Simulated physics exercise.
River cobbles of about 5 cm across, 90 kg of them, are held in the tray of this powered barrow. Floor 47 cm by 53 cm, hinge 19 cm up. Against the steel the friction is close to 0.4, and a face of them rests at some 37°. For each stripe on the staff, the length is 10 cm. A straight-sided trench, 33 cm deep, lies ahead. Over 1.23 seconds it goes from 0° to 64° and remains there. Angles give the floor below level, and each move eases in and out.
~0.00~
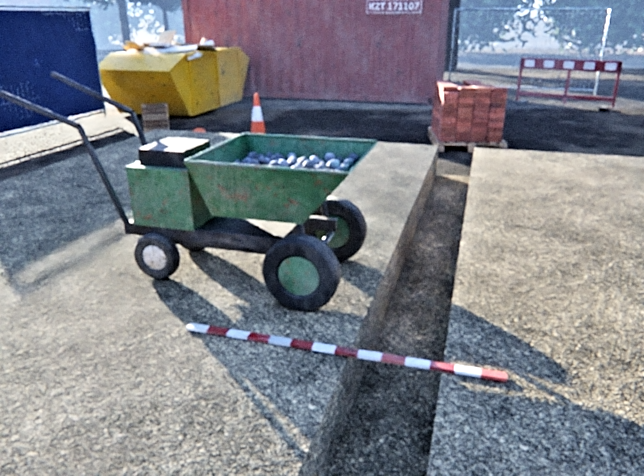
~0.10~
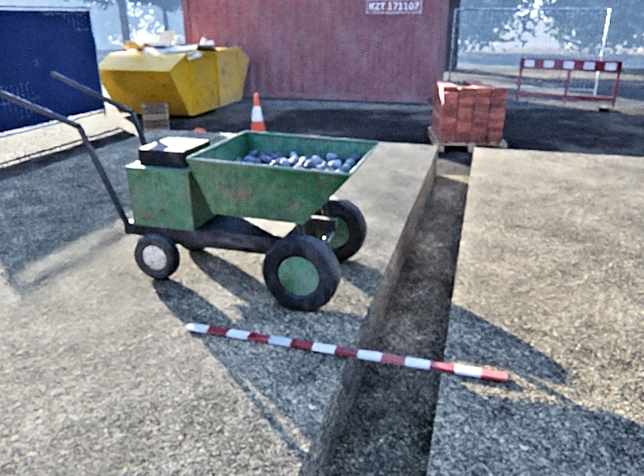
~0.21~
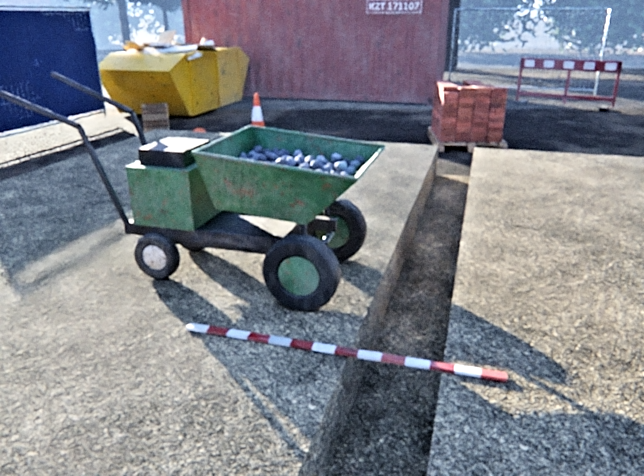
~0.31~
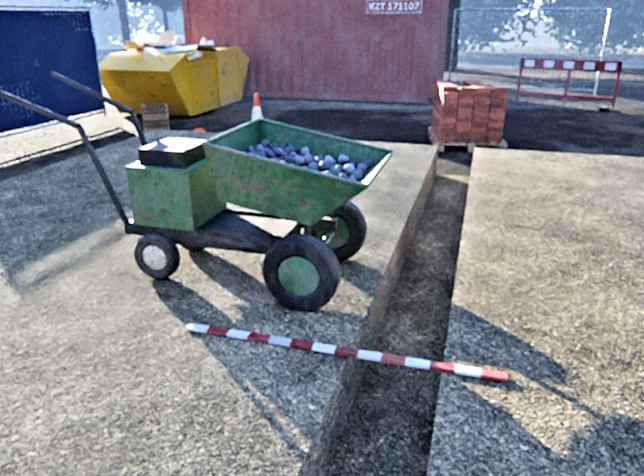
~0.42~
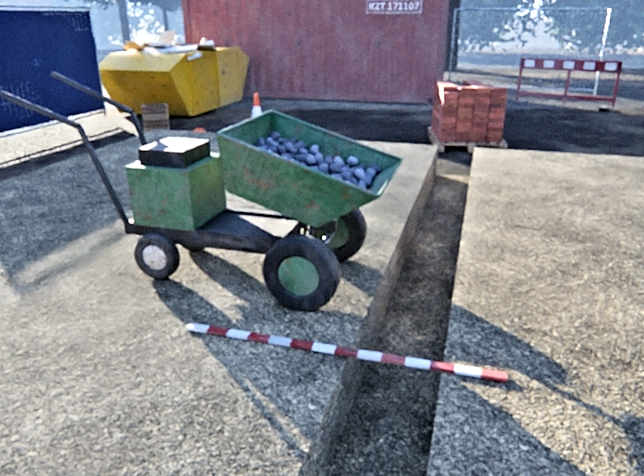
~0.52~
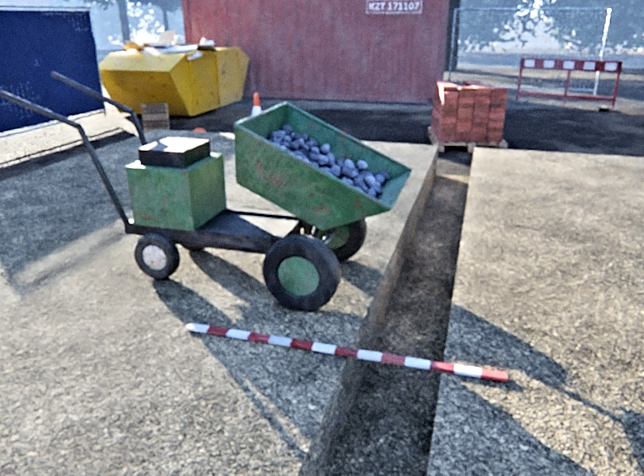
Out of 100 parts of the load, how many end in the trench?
Some 58 out of 100.
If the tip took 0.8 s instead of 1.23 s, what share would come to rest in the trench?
Around 50 per cent would end in the trench.
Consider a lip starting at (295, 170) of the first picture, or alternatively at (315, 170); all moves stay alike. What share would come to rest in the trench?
From the first spot near 100, from the second near 95 per cent.
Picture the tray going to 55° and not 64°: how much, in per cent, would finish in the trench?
Roughly 35 per cent would end in the trench.
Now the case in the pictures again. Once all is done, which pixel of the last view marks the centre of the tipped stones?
I'd put it close to (443, 336).
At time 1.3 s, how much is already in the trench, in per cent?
Around 10 per cent of it.
After 0.9 s the floor is at 54°; 100 % in the tray; the foremost stones are at (401, 236).
After 1.3 s the floor is at 64°; 83 % in the tray, 9 % in the trench, 8 % past the trench; the foremost stones are at (470, 307).
After 1.7 s the floor is at 64°; 42 % in the tray, 20 % in the trench, 38 % past the trench; the foremost stones are at (555, 313).
After 3.6 s the floor is at 64°; 0 % in the tray, 58 % in the trench, 42 % past the trench; the foremost stones are at (612, 322).
